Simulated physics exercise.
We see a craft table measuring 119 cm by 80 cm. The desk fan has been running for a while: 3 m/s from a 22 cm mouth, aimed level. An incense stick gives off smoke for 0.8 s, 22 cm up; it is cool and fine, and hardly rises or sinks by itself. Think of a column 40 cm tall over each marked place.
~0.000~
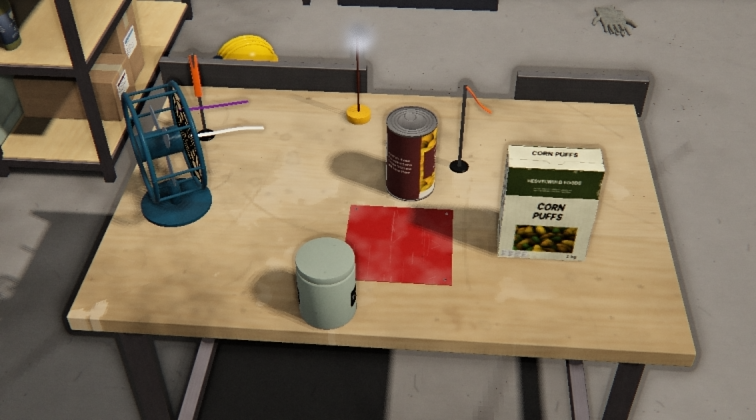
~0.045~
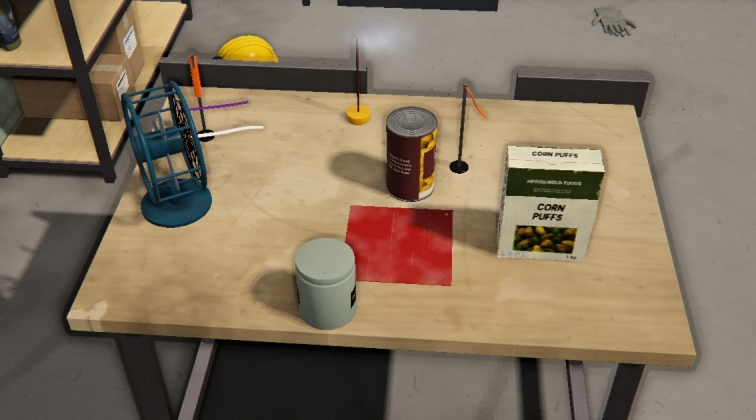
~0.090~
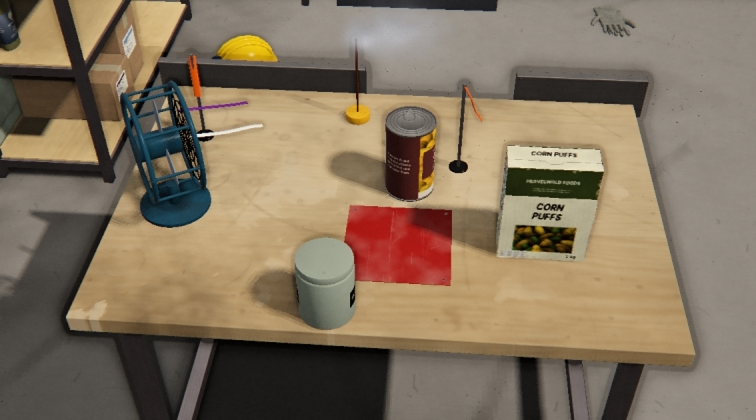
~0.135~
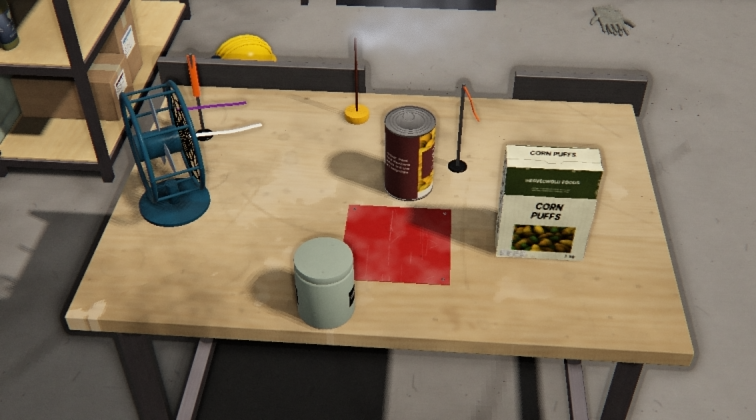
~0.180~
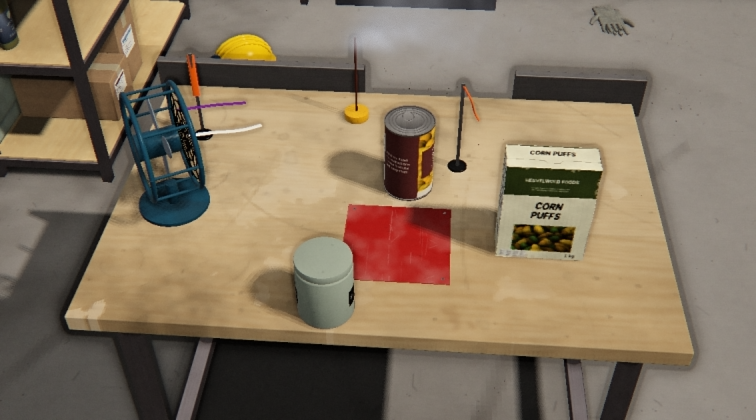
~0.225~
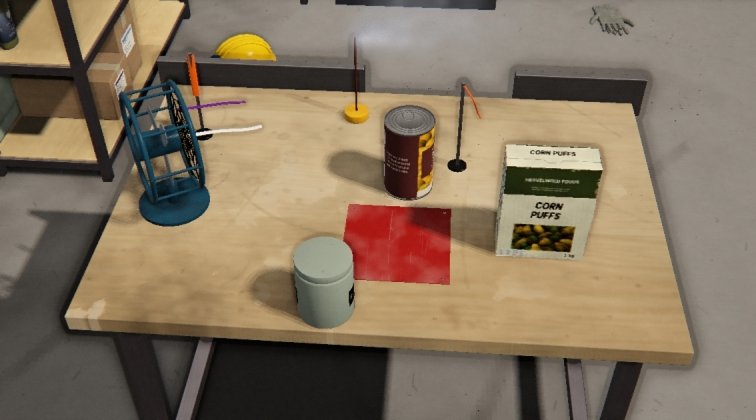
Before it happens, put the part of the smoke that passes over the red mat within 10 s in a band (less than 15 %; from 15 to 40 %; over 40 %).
It is less than 15 % that passes there.
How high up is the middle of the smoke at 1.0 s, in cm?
About 22 cm.
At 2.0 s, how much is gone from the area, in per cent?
About 100 %.
By 1.0 s, 60 % is gone from the area; 0 % has passed over the red mat.
By 2.0 s, 97 % is gone from the area; 0 % has passed over the red mat.
By 4.0 s, 100 % is gone from the area; 0 % has passed over the red mat.
By 10.0 s, 100 % is gone from the area; 0 % has passed over the red mat.
